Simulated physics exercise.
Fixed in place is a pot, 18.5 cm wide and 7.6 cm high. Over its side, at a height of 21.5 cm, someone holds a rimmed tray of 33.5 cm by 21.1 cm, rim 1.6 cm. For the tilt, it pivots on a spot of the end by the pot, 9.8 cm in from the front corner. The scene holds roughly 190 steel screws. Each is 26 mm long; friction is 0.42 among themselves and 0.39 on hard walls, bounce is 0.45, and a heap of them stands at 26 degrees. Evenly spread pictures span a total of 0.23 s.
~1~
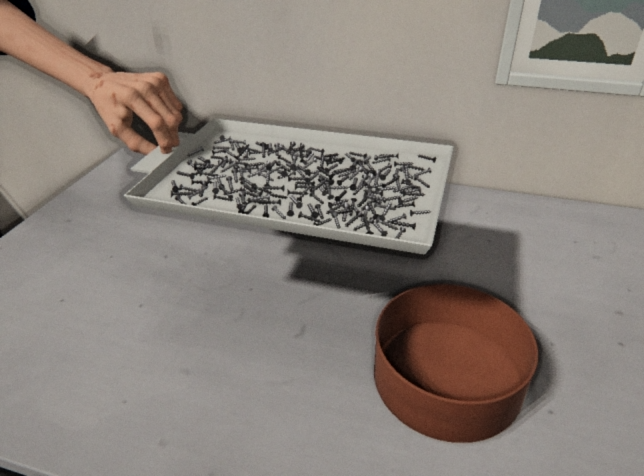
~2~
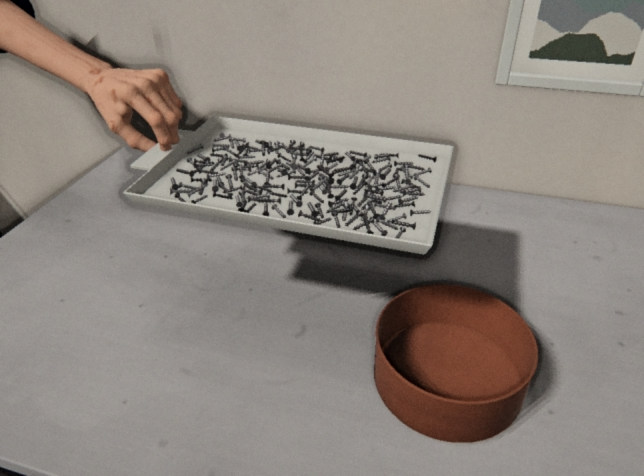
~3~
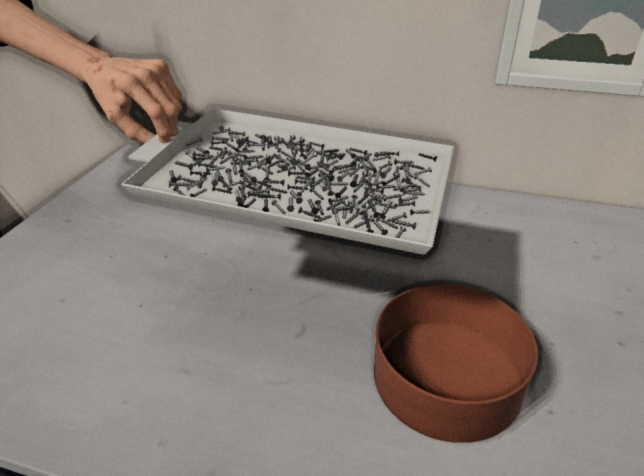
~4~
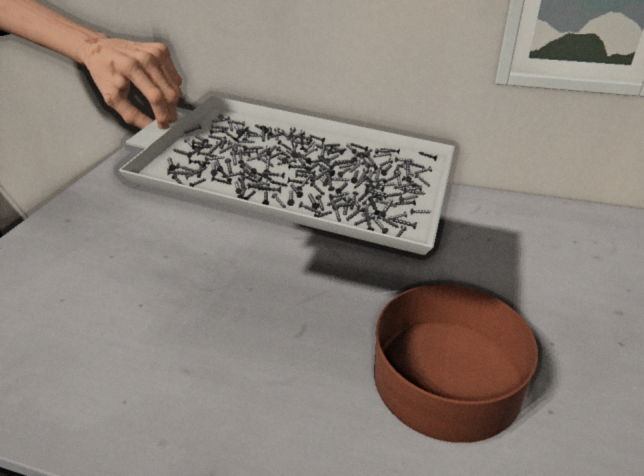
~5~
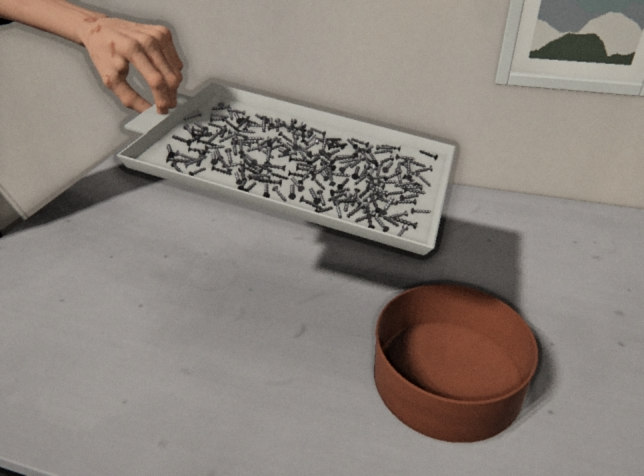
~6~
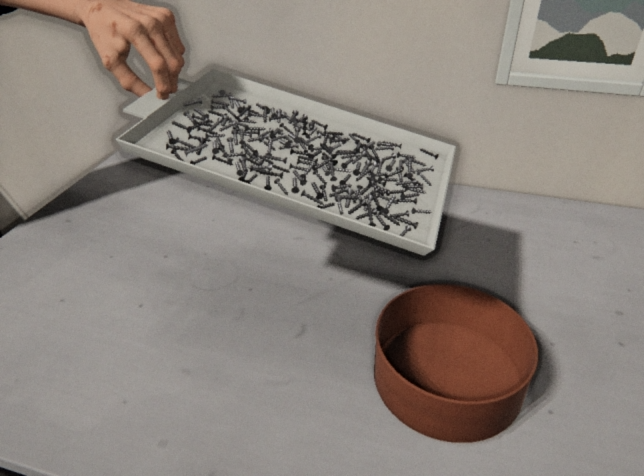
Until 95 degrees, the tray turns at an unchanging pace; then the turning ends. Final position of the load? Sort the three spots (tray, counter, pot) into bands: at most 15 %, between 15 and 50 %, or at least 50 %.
Tray: Up to 15 %; counter: 15 to 50 %; pot: 50 % or more.
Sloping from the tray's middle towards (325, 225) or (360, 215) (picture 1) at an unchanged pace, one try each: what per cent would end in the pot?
Near 65 and 95 per cent, in that order.
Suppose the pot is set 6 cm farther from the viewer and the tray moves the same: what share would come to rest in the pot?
85 per cent.
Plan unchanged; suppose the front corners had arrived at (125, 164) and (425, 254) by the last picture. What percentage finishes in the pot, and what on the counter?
You'd end with pot at 90 and counter at 10.
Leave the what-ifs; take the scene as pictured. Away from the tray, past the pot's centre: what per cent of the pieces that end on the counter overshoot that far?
About 70 per cent.
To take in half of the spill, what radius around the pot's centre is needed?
Roughly 16 cm from the centre.
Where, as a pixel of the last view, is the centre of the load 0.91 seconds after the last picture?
Expected load position: Near (467, 339).
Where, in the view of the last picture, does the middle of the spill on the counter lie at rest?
About (479, 307).
Then, 0.55 s after the last picture, tilt 52 degrees; the tray holds 95 %, the pot 0 %.
Then, 0.91 s after the last picture, tilt 78 degrees; the tray holds 20 %, the pot 45 %.
Then, 1.36 s after the last picture, tilt 95 degrees; the tray holds 0 %, the pot 65 %.
In the end, tray 0 %, counter 35 %, pot 65 %.
